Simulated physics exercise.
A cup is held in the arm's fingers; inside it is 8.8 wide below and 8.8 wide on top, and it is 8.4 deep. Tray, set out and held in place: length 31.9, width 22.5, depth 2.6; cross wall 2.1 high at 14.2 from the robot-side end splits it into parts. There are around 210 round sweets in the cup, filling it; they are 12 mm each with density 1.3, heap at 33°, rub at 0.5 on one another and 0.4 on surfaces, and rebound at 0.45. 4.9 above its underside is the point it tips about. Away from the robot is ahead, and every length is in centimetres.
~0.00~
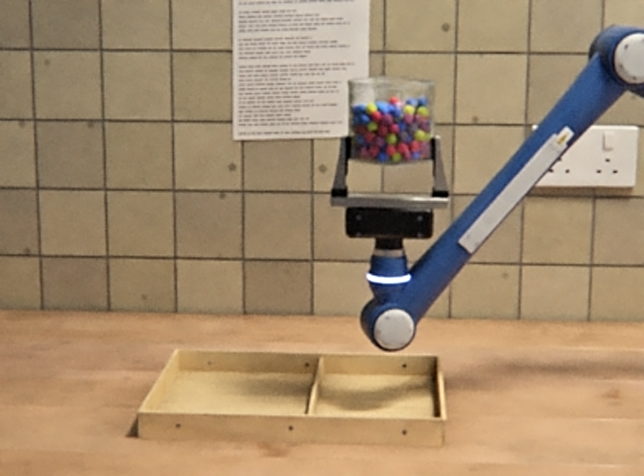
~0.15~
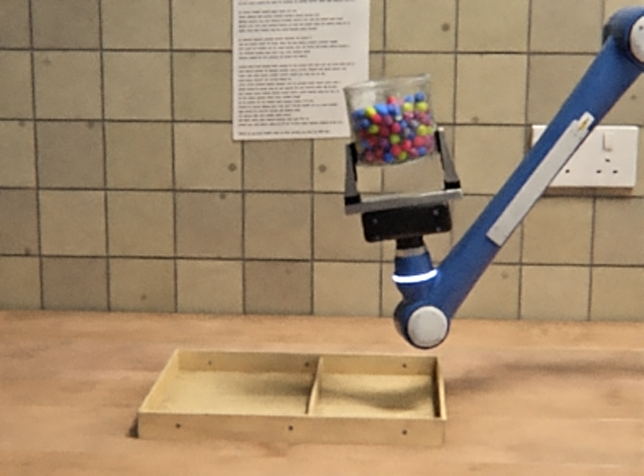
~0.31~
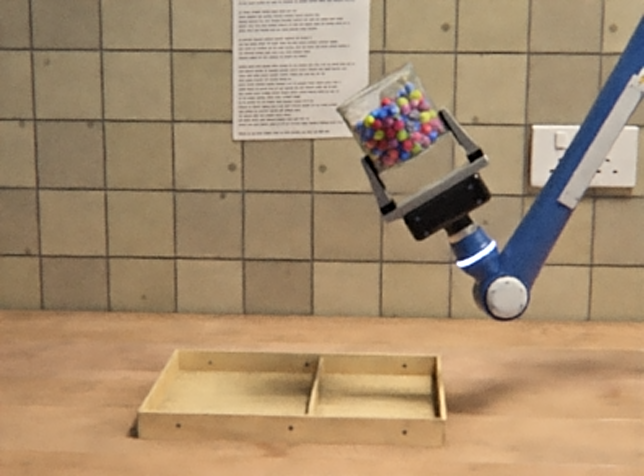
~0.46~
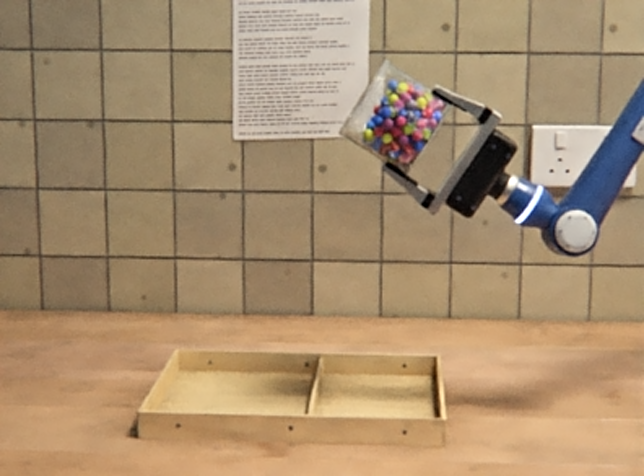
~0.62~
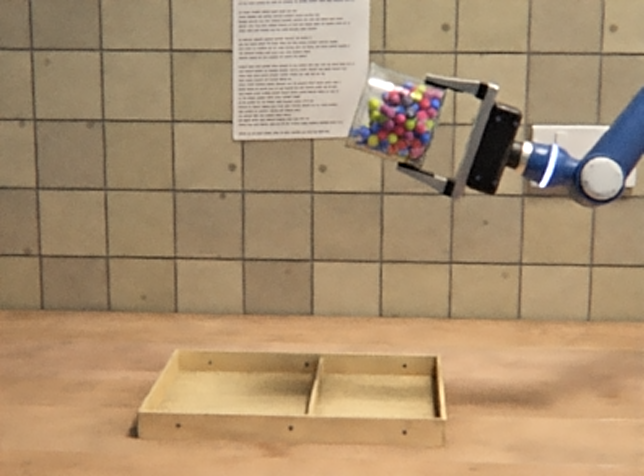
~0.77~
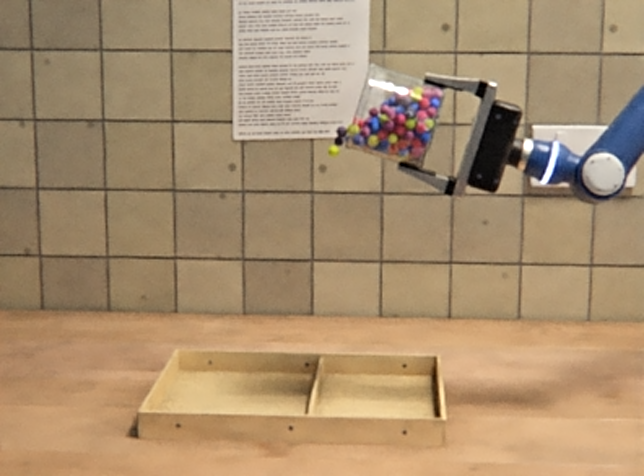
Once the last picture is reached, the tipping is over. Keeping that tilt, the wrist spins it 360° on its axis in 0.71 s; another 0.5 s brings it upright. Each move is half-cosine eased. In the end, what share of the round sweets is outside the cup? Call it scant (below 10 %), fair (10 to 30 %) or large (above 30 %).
Fair.
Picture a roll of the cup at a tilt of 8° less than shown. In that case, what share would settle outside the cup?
Then roughly 5 per cent.
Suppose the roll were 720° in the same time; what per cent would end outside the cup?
Estimate: Near 10 %.
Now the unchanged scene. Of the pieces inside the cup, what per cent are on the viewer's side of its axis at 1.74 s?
Share noted: Close to 55 per cent.
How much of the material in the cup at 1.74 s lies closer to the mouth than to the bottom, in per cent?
I'd put it at some 35 per cent.
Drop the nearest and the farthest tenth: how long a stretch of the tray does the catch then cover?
Length of tray covered: Approx. 14 cm.
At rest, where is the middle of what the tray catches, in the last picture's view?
The centre sits around (257, 398).
After 1.25 s, tipped 74°, highest piece 37 above the table; 192 in the cup, 5 in the far-side part, 10 in flight or on a rim.
After 1.74 s, tipped 35°, highest piece 35 above the table; 176 in the cup, 27 in the far-side part, 4 in flight or on a rim.
After 2.18 s, upright, highest piece 37 above the table; 176 in the cup, 30 in the far-side part, 1 in the robot-side part.
After 2.88 s, upright, highest piece 37 above the table; 176 in the cup, 30 in the far-side part, 1 in the robot-side part.
In the end, 176 in the cup, 30 in the far-side part, 1 in the robot-side part. That is 15 % outside the cup.
